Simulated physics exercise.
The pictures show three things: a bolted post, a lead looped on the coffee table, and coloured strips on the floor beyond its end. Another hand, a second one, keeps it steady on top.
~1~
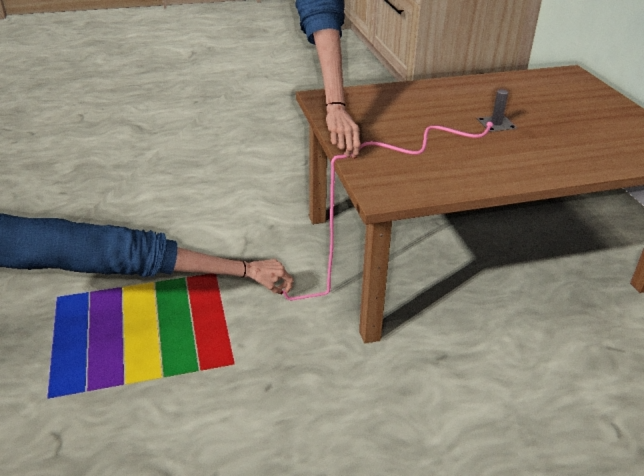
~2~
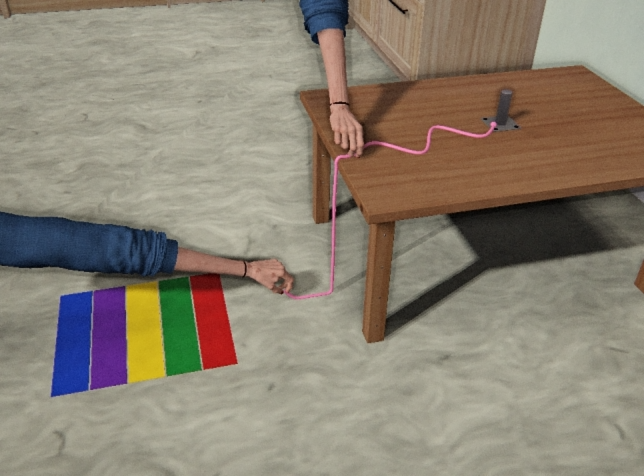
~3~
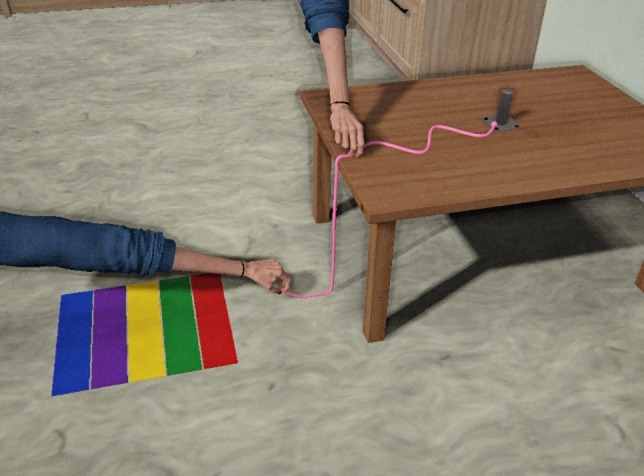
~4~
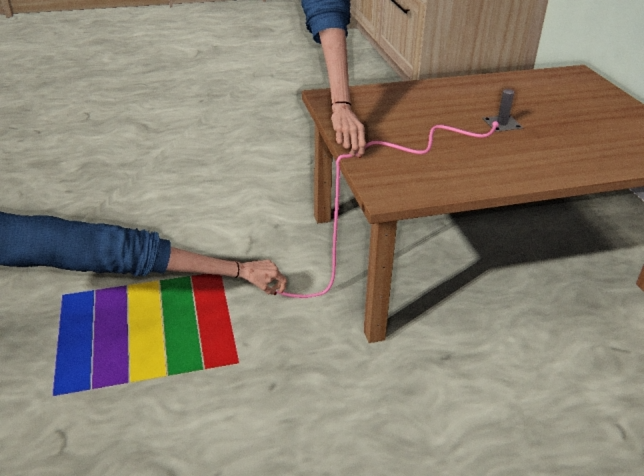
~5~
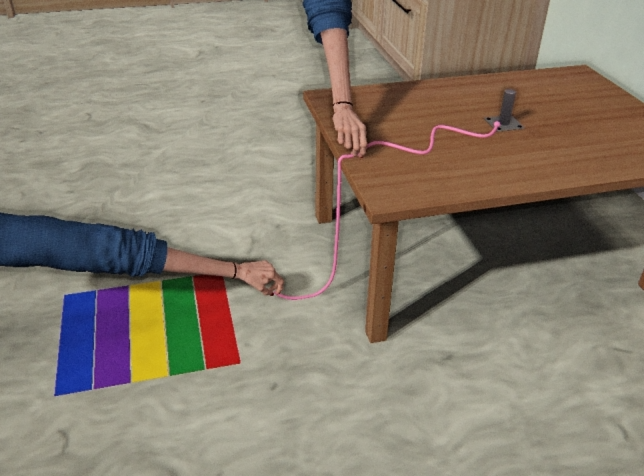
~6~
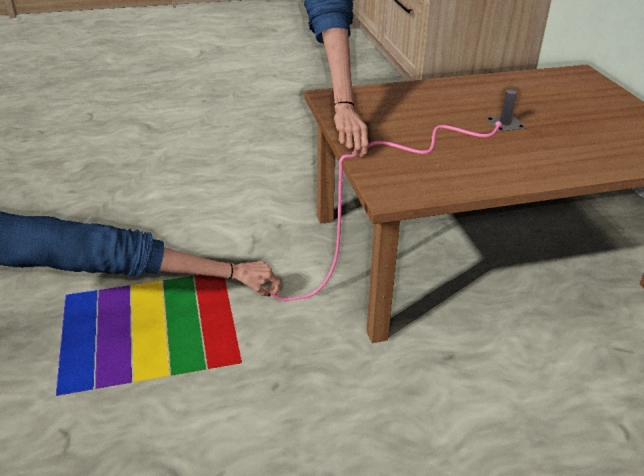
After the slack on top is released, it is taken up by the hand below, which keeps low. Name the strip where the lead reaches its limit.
Purple.
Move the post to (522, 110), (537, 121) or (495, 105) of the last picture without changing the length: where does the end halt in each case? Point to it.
About (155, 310), then (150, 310), then (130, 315).
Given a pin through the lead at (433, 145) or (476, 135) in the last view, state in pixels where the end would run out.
Pixel positions per try: (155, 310); (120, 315).
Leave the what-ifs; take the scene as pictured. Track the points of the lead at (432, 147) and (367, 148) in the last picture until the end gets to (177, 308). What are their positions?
You'll see them at (387, 145) and then at (331, 183).
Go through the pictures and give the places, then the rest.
End (284, 291); red (214, 349); green (179, 355); yellow (143, 361); purple (106, 368); blue (68, 374), in the first frame.
End (285, 291); lead through (481, 136) (429, 137) (388, 145) (337, 167) (334, 231) (332, 285), in the second frame.
End (282, 291), in the third frame.
End (278, 292); lead through (483, 136) (431, 136) (390, 145) (338, 166) (335, 231) (331, 284), in the fourth frame.
End (275, 293), in the fifth frame.
End (271, 293); lead through (486, 136) (434, 136) (393, 145) (341, 166) (339, 231) (324, 284), in the sixth frame.
Soon after, end near (177, 308); over green.
After that, end near (134, 315); over yellow.
At the stop, end near (108, 319); over purple. It halts on the purple strip.
